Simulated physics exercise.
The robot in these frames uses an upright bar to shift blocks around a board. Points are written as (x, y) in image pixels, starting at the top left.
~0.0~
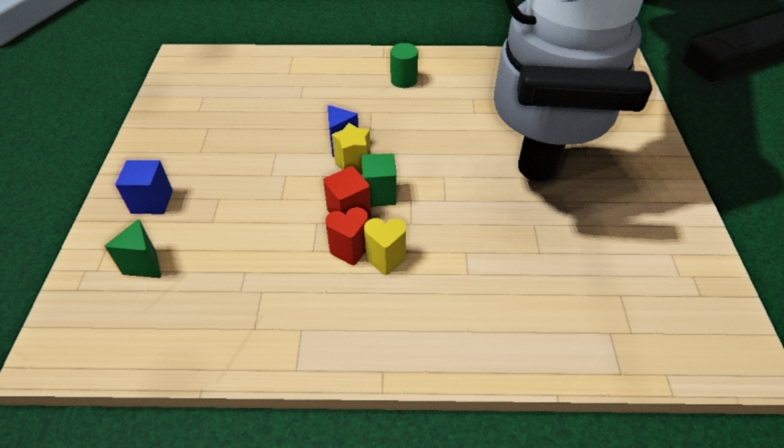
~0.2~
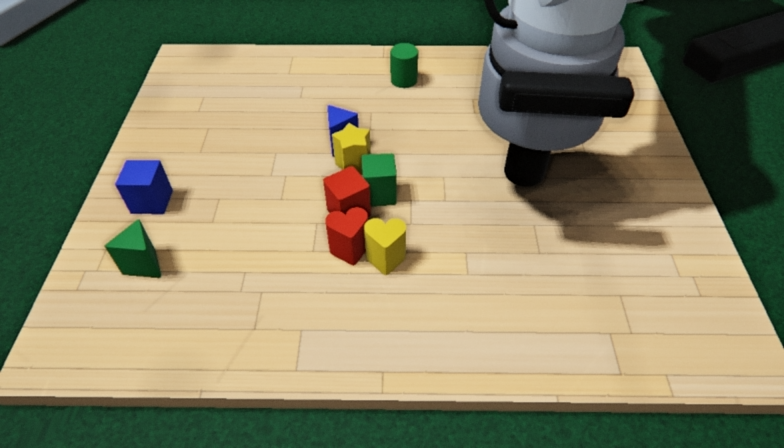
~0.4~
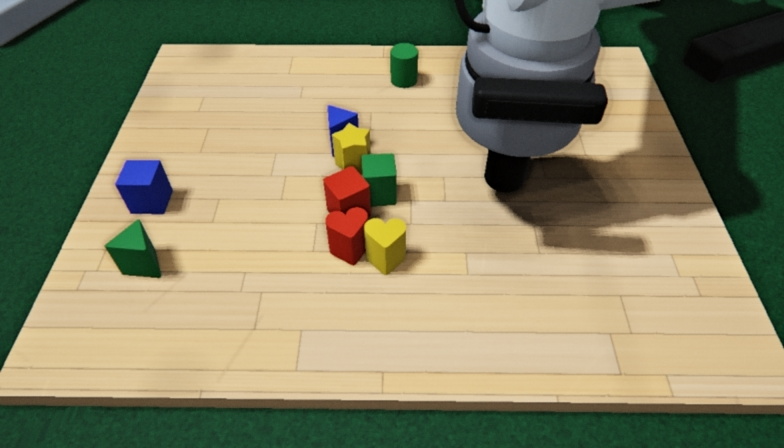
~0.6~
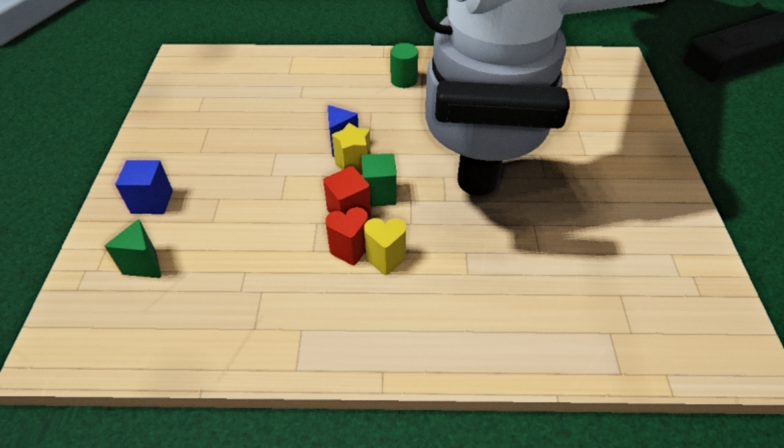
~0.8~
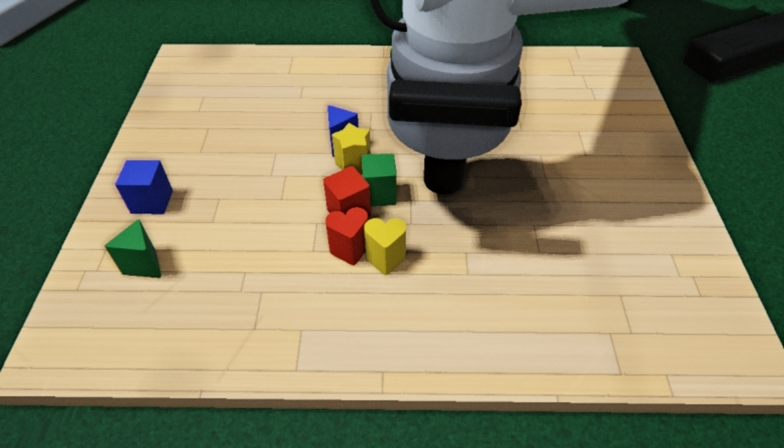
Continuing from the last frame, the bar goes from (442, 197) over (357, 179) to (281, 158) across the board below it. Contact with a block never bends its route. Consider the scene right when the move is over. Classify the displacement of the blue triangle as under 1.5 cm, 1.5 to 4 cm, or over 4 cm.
1.5 to 4 cm.
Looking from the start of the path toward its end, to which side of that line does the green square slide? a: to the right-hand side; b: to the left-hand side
It's b.
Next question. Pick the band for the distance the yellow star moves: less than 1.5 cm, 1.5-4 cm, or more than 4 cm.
It moves quite far, over 4 cm.
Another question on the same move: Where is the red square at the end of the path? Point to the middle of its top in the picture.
Its top centre lands on (312, 194).
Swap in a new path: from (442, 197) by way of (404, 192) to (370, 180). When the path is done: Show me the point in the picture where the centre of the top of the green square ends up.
I think it will end close to (332, 160).
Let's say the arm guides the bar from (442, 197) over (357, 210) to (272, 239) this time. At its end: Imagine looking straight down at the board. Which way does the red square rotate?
It turns clockwise.
The first path, step by step. One third of the way, bar at (385, 171); red square at (327, 189); green square at (348, 166), turned 35° anticlockwise.
Two thirds of the way, bar at (329, 157); blue triangle at (333, 103), turned 40° clockwise; red square at (312, 194), turned 45° anticlockwise; yellow star at (319, 120), turned 55° clockwise; green square at (300, 167), turned 100° anticlockwise.
At the end, bar at (278, 143); blue triangle at (333, 102), turned 50° clockwise; red square at (312, 194), turned 45° anticlockwise; yellow star at (301, 111), turned 115° clockwise; green square at (296, 166), turned 115° anticlockwise.
